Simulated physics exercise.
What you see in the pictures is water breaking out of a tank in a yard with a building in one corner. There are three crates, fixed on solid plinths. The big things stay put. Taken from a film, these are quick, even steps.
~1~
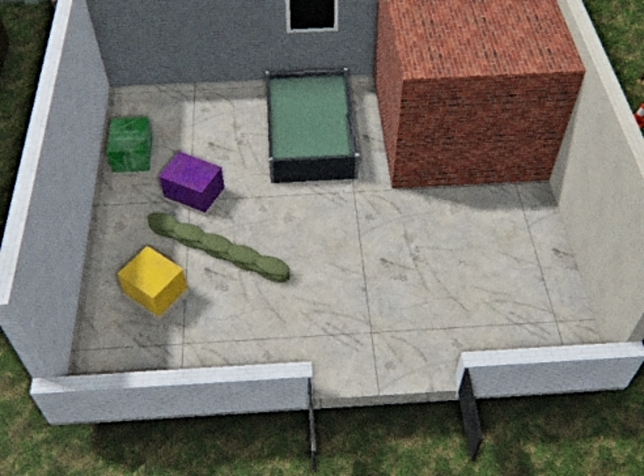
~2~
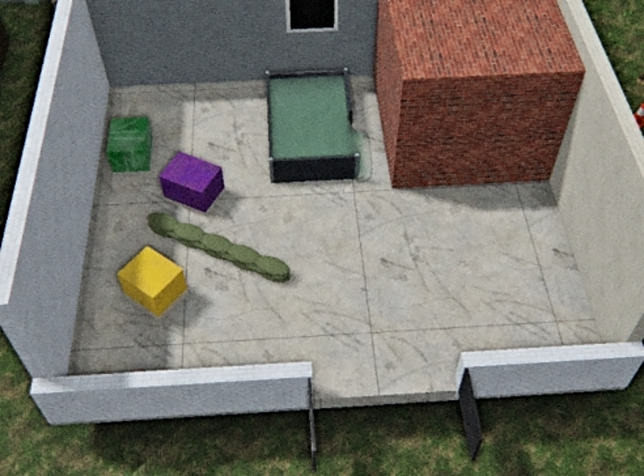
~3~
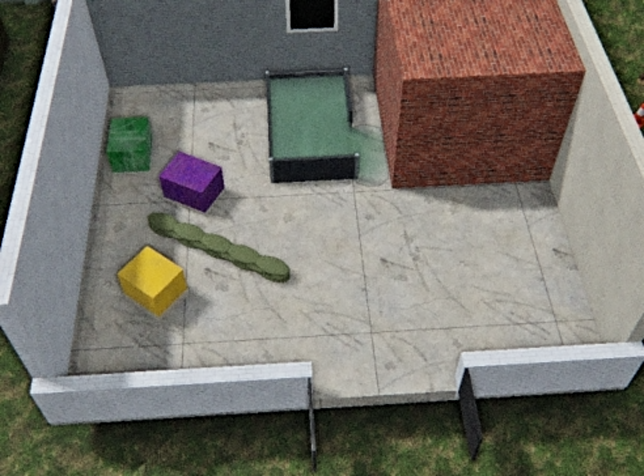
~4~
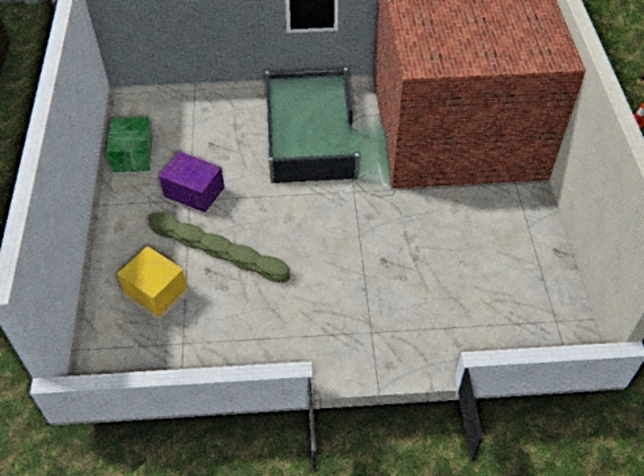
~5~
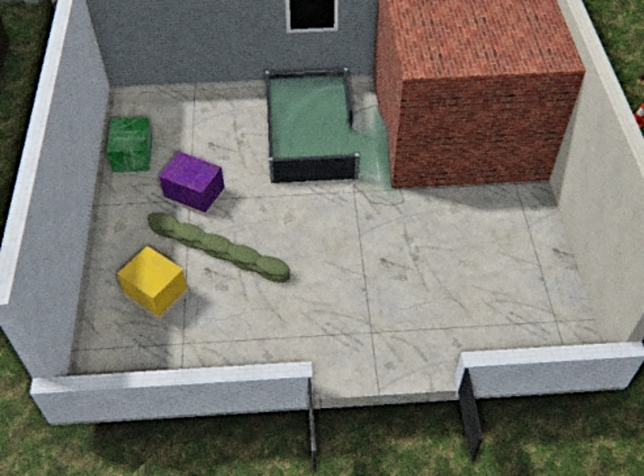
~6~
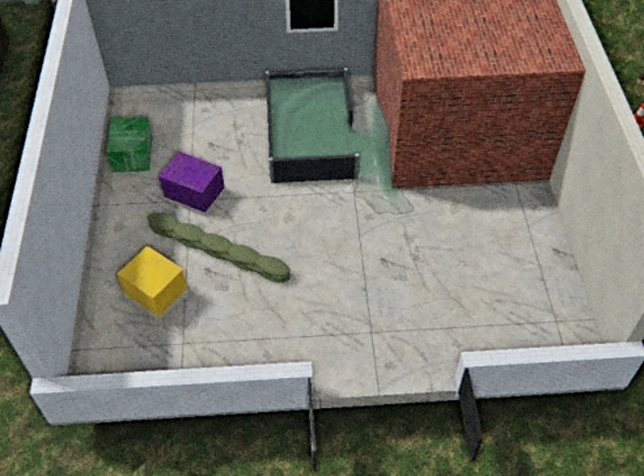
Green water pours from a gap in a tank's right side and spreads beside a brick building.
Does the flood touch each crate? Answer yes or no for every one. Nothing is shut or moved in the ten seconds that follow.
Green crate: Yes; yellow crate: No; purple crate: No.
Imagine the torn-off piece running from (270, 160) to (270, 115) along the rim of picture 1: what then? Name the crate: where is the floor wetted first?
The purple-painted one.
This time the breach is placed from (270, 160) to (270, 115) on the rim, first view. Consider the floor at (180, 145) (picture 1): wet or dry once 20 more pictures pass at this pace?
Submerged.
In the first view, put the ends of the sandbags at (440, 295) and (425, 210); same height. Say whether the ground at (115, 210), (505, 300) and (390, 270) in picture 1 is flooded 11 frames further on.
First spot spared, second spared, third inundated.
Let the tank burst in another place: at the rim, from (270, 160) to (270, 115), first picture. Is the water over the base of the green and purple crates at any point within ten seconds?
Note - green goes wet, purple goes wet.
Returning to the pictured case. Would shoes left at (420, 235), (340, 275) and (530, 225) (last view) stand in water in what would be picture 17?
Result by point, in sequence: Waterlogged, then waterlogged, then unwetted.
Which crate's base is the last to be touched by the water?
Result - the yellow one.
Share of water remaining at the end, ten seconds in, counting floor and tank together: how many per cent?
Near 86 percent, give or take.
A moment on, water covers 10 % of the floor; the green crate not reached, the yellow crate not reached, the purple crate not reached.
Next, water covers 25 % of the floor; the green crate not reached, the yellow crate not reached, the purple crate not reached.
Then, water covers 40 % of the floor; the green crate not reached, the yellow crate not reached, the purple crate not reached.
Later, water covers 55 % of the floor; the green crate water round its plinth, the yellow crate water round its plinth, the purple crate water round its plinth.
In the end, water covers 80 % of the floor; the green crate was topped, the yellow crate stayed above the water, the purple crate stayed above the water.
